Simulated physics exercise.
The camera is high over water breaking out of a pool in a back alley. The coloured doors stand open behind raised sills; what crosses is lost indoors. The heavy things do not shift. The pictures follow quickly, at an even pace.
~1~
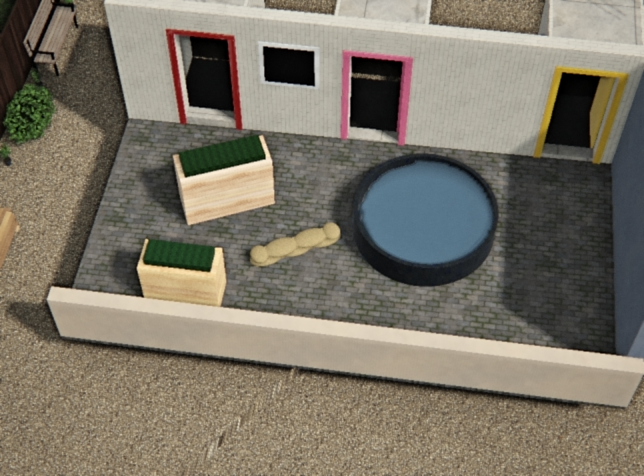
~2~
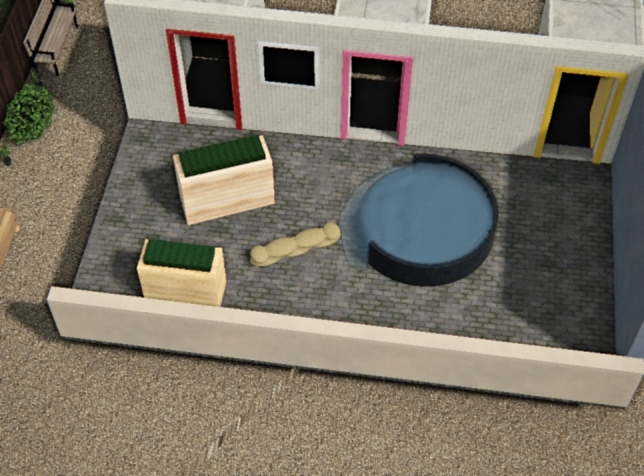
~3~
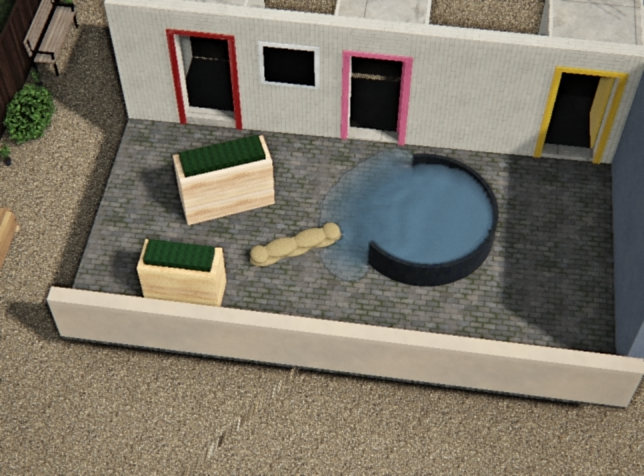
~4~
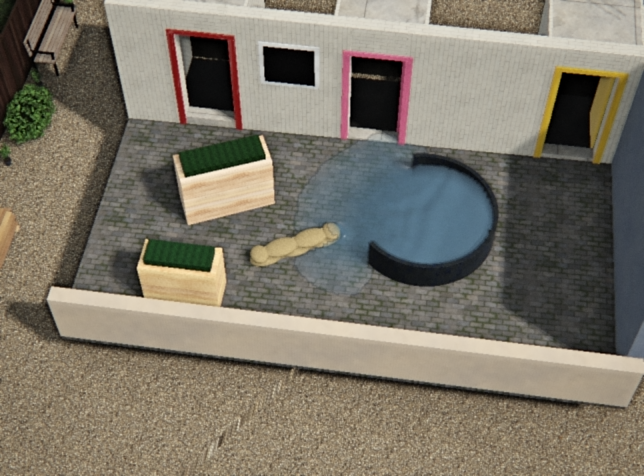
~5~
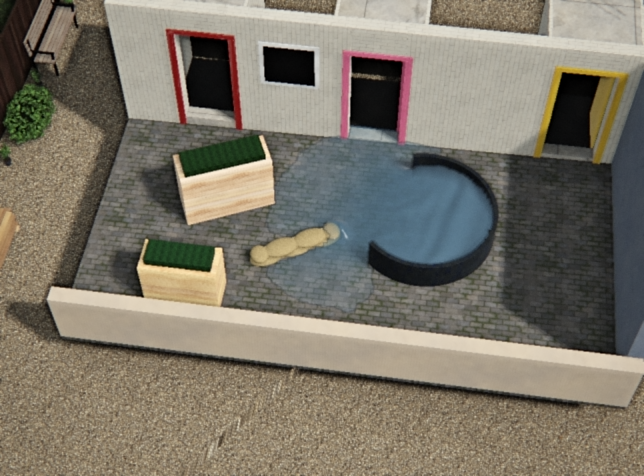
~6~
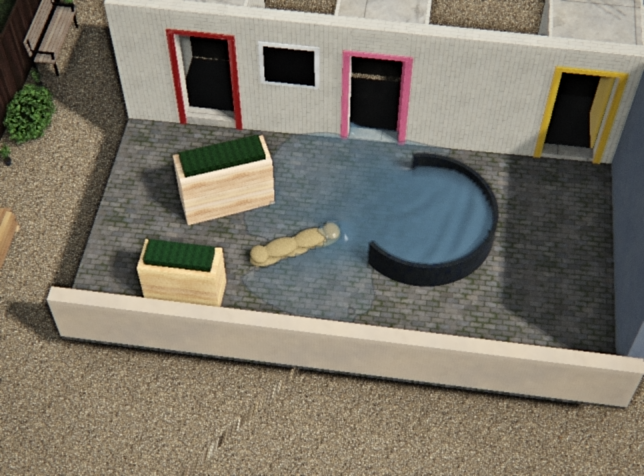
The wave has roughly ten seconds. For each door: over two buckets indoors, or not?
One by one: The pink door lets in a lot; the red door admits no more than that; the yellow door admits no more than that.
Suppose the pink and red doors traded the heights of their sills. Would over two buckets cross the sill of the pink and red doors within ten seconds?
My reading: Pink door keeps below it, red door is over.
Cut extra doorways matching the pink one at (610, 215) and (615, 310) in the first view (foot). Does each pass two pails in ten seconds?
One after the other: Keeps below it, keeps below it.
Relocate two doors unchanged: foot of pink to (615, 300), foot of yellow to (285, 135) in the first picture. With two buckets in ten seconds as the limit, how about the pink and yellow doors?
Then: The pink one is under, the yellow one floods.
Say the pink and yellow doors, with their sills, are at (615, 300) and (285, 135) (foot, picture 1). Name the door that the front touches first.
It is the one in yellow.
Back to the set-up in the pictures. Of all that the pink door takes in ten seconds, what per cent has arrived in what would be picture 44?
Near 100 in a hundred.
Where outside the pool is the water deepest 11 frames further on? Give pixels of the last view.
Around (269, 135).
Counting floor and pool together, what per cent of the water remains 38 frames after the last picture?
Roughly 48 per cent.
A moment on, water covers 30 % of the floor; the pink door over two buckets in, the red door wet at the sill, nothing in, the yellow door not reached.
Next, water covers 40 % of the floor; the pink door far over two buckets in, the red door wet at the sill, nothing in, the yellow door not reached.
Then, water covers 50 % of the floor; the pink door far over two buckets in, the red door wet at the sill, nothing in, the yellow door not reached.
Later, water covers 55 % of the floor; the pink door far over two buckets in, the red door wet at the sill, nothing in, the yellow door not reached.
In the end, water covers 55 % of the floor; the pink door far over two buckets in, the red door wet at the sill, nothing in, the yellow door not reached.
